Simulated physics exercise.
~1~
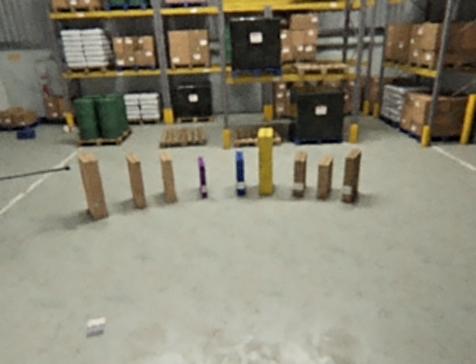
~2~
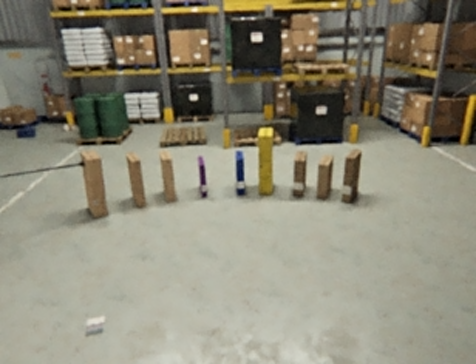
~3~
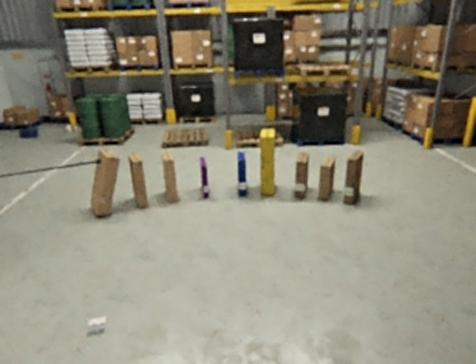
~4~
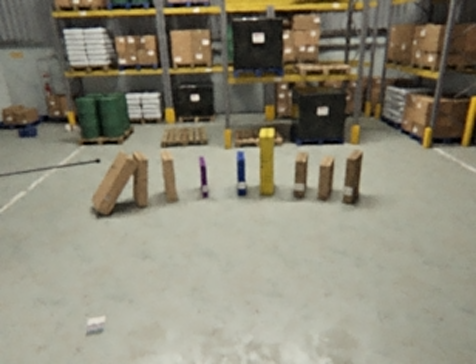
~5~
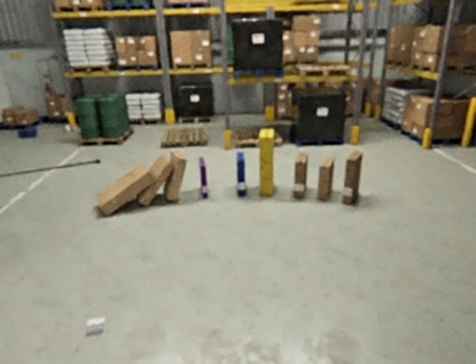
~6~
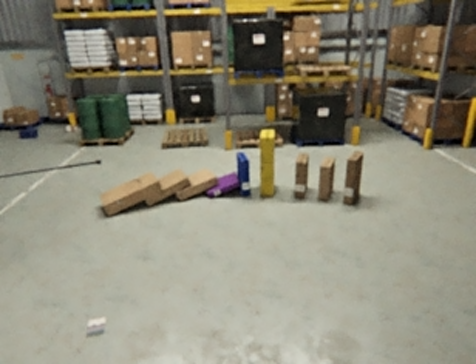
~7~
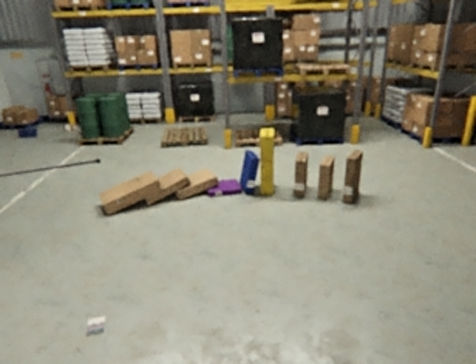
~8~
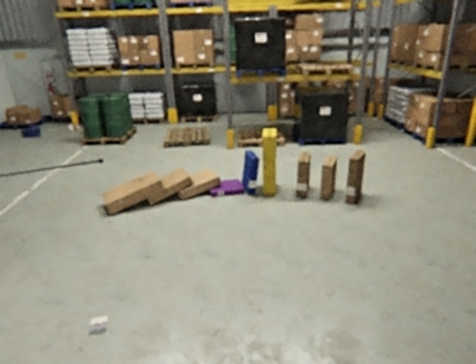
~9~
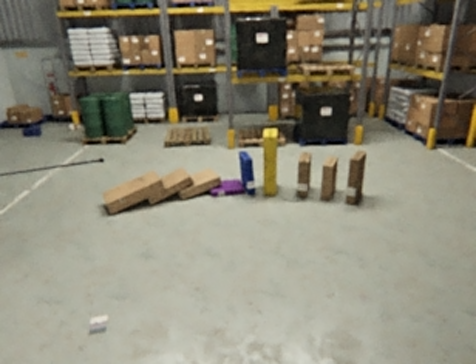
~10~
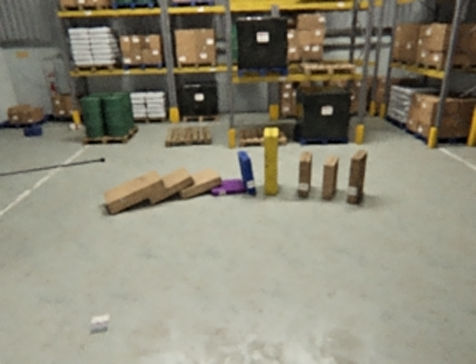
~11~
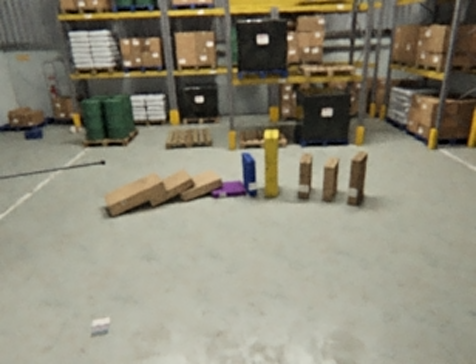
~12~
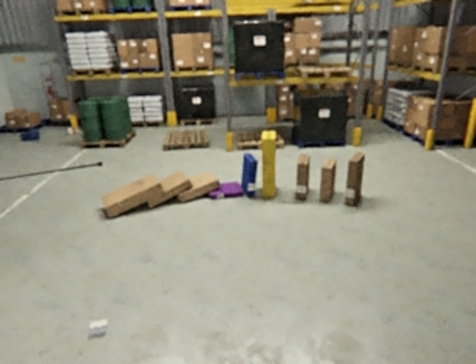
In a warehouse, a thin pole nudged the leftmost of nine upright cartons in a curved row, and it toppled rightward, knocking down two more and the purple one, which bumped the blue carton slightly, leaving it standing beside the unmoved yellow one.
